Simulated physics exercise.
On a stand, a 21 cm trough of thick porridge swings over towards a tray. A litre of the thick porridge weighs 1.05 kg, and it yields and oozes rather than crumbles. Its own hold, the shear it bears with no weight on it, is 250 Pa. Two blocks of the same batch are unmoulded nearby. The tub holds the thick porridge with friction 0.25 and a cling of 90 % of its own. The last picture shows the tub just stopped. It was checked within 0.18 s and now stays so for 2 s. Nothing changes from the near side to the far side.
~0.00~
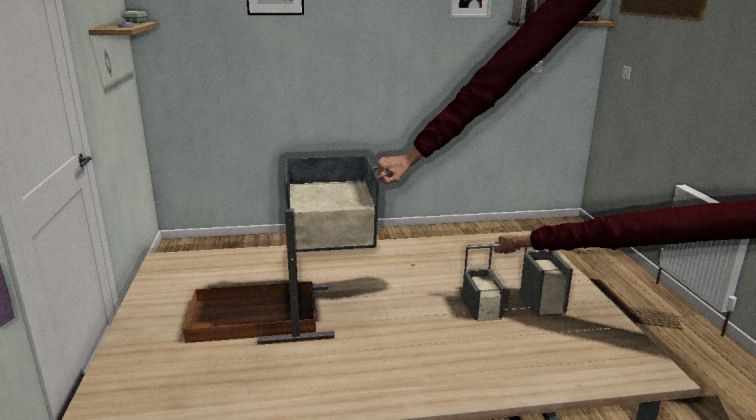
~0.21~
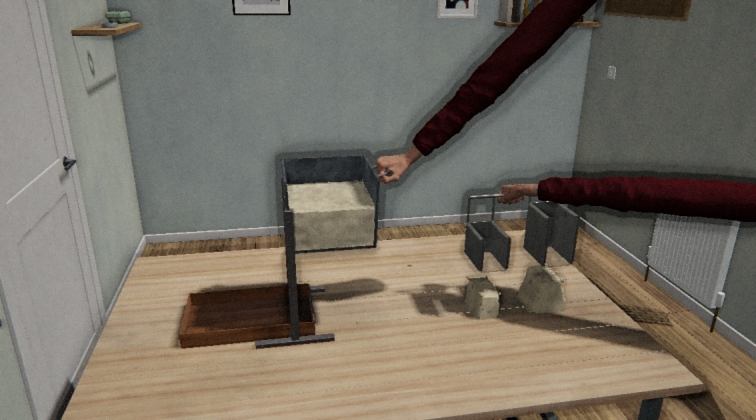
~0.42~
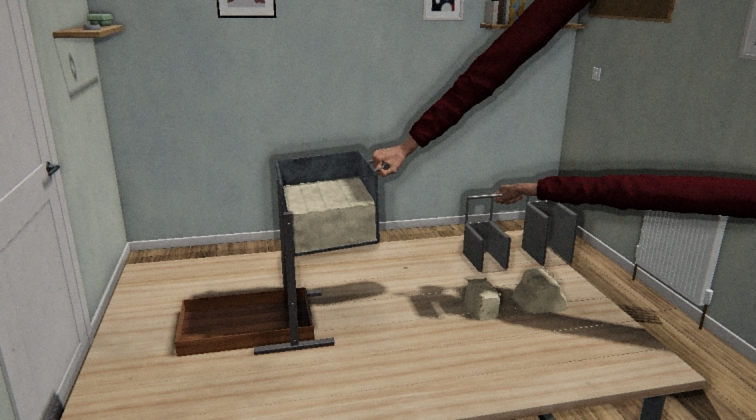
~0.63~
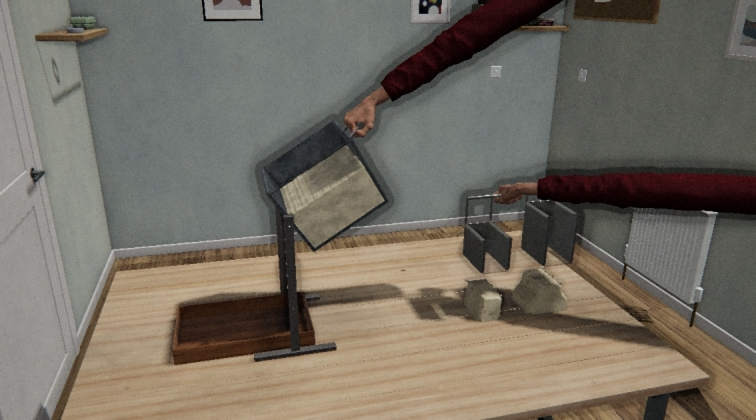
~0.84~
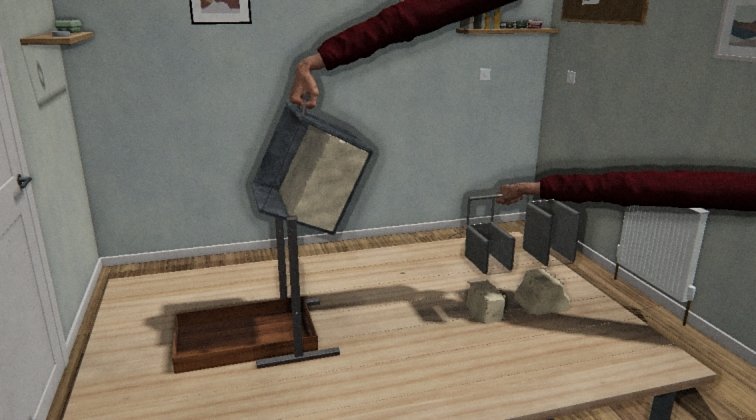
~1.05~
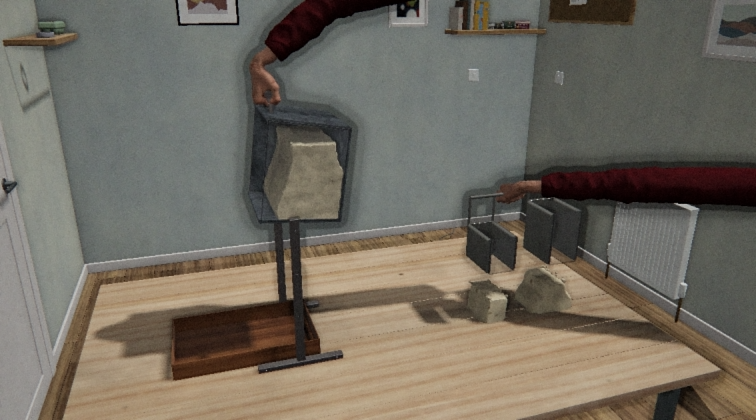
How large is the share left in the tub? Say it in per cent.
It comes to some 68 %.
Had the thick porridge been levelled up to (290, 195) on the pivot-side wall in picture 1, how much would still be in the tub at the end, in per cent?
Then about 45 %.
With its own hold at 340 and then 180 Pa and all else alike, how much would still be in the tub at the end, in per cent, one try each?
In that order: 85 %, 60 %.
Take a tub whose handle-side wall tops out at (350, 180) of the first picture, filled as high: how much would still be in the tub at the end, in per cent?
In that case some 100 per cent.
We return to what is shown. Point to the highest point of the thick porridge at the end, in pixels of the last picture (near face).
At about (322, 180).
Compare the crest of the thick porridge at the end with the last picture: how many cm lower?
Roughly 10 cm.
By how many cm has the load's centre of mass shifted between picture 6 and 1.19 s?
About 5 cm.
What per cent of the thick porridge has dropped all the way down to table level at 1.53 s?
Some 0 per cent.
By 1.19 s, the tub is at 82 degrees and holds 95 %.
By 1.36 s, the tub is at 82 degrees and holds 76 %.
By 1.53 s, the tub is at 82 degrees and holds 68 %.
By 1.70 s, the tub is at 82 degrees and holds 68 %.
By 3.05 s, at the end, the tub is at 82 degrees and holds 68 %.
